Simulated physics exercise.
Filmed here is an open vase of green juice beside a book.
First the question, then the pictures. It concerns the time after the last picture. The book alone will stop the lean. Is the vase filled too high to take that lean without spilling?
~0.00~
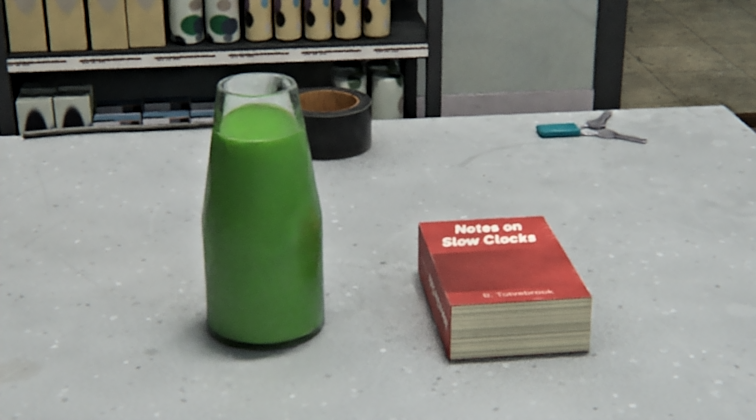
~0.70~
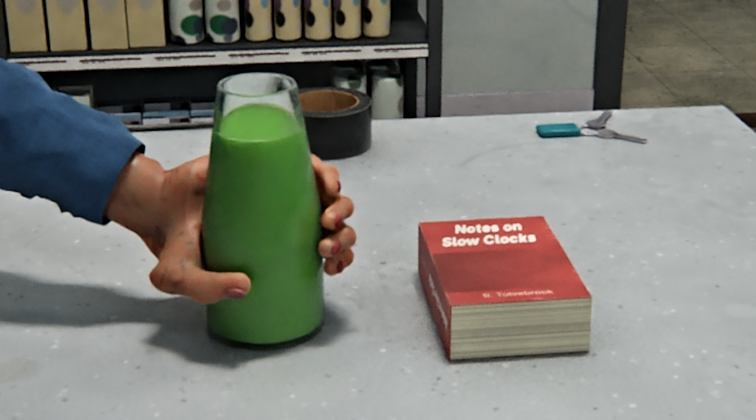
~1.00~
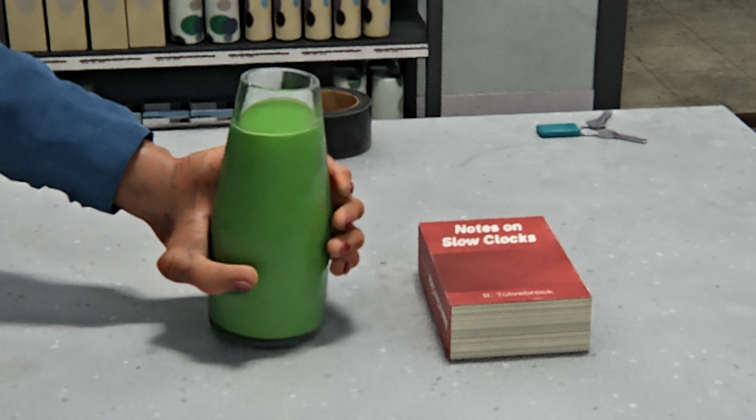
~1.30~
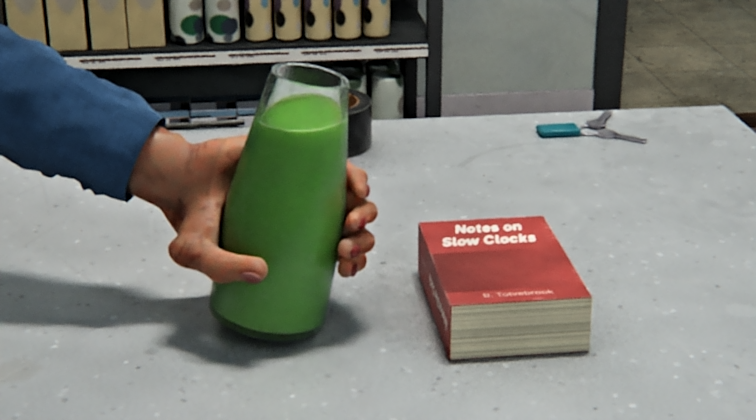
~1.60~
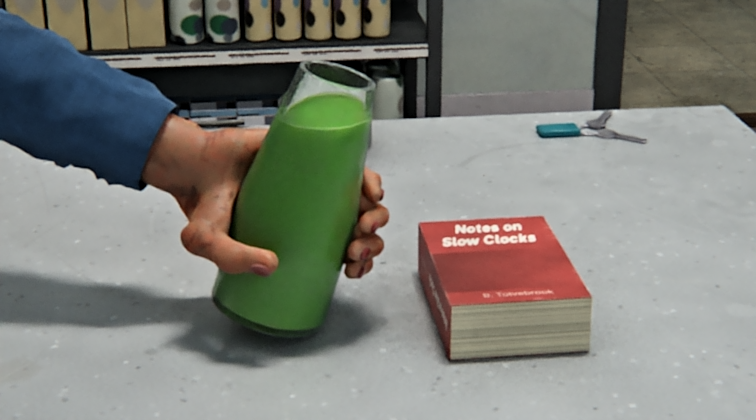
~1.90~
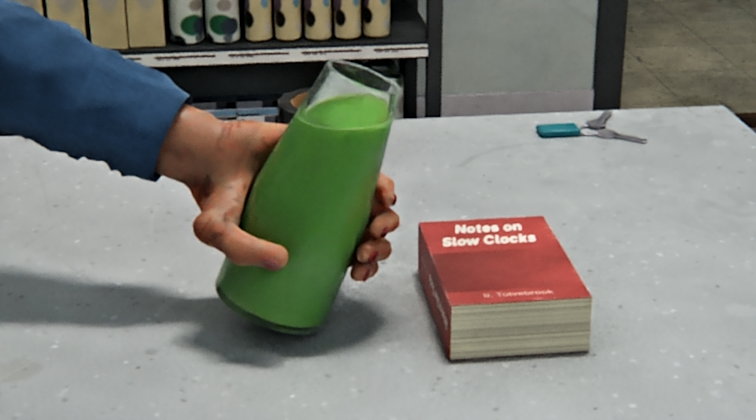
Yes, some escapes.
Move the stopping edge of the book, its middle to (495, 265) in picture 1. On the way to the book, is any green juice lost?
In that case it lets some escape.
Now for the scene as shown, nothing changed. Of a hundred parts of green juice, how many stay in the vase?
Near 90 in a hundred.
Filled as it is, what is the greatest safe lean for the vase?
Near 50 degrees.
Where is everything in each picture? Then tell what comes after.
In the first frame, it stands upright; vase (262, 204) about three quarters full.
In the second frame, a hand takes hold; vase about three quarters full, surface at (259, 128); book (499, 283).
In the third frame, on the way over; vase (274, 198) about three quarters full.
In the fourth frame, it is leaning; vase about three quarters full, surface at (303, 118); book (499, 283).
In the fifth frame, tipping on its foot; vase (303, 191) about three quarters full.
In the sixth frame, the top moves towards the book; vase (317, 189) tipped 20°; book (499, 283).
By 2.5 s, the vase leans by about 40°; its rim is dry.
By 3.1 s, the vase leans by about 55°; it has slopped over; nearly all of the green juice is inside.
By 4.5 s, the vase leans by about 60°, against the book; it has slopped over; nearly all of the green juice is inside.
